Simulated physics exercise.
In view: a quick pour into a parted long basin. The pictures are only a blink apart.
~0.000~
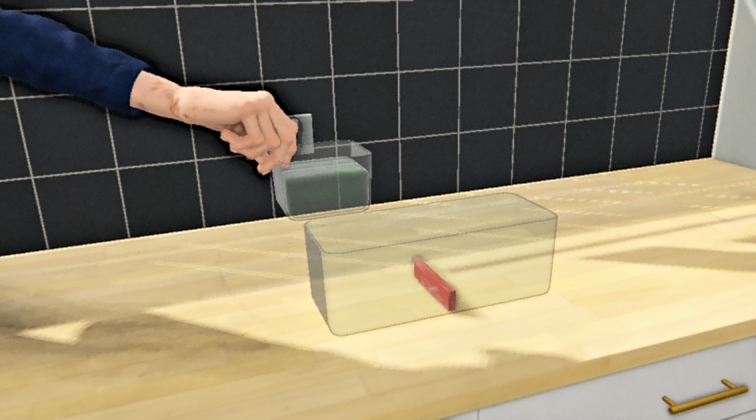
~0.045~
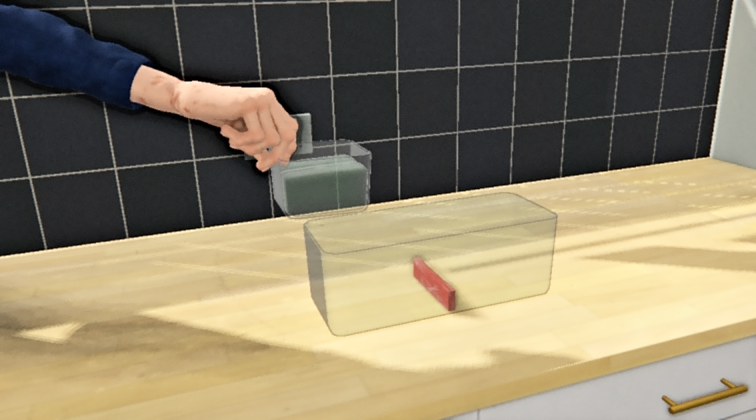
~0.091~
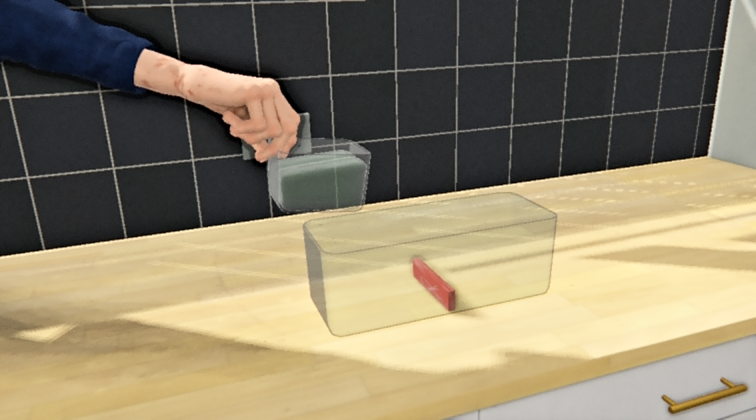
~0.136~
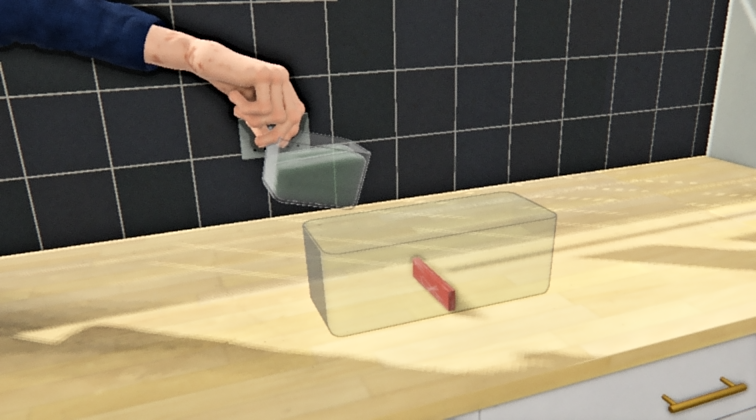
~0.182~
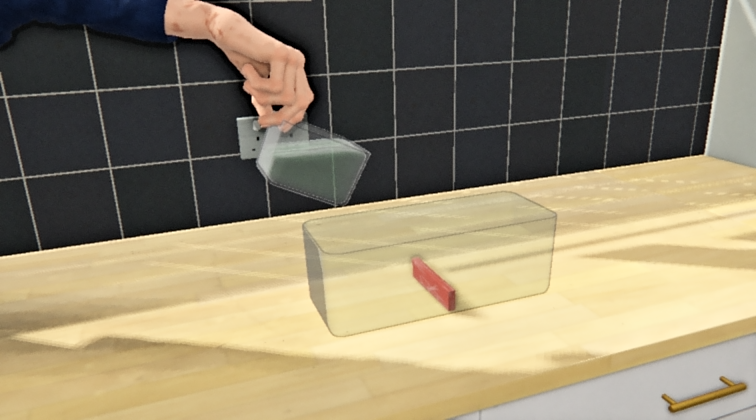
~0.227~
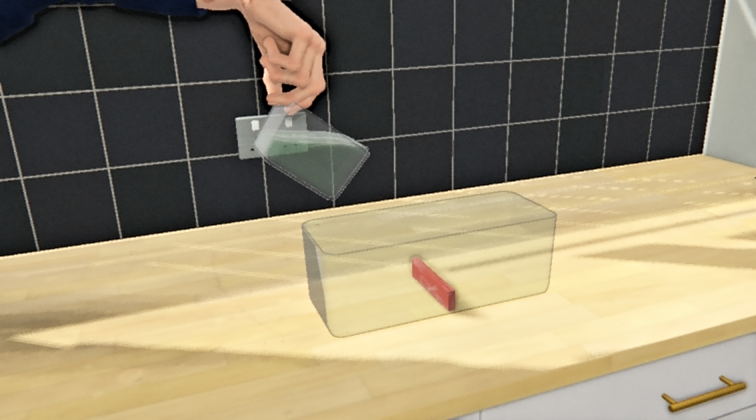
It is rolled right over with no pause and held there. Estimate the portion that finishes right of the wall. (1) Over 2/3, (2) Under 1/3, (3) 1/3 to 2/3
1/3 to 2/3.
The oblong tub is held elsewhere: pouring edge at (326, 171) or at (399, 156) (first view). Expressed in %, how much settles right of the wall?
20 %, 70 %.
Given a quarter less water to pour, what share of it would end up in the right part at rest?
Estimated share: Close to 55 per cent.
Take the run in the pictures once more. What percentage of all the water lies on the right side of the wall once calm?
That works out near 55 in every hundred.
A moment on, the oblong tub is tipped right over and 34 per cent is still to pour, 9 is left of the wall and 0 right of it.
Next, the oblong tub is tipped right over and 1 per cent is still to pour, 25 is left of the wall and 65 right of it.
Then the oblong tub is tipped right over and 0 per cent is still to pour, 33 is left of the wall and 56 right of it.
Later the oblong tub is tipped right over and 0 per cent is still to pour, 40 is left of the wall and 56 right of it.
Finally, 40 per cent lies left of the wall, 56 right of it and 4 outside.
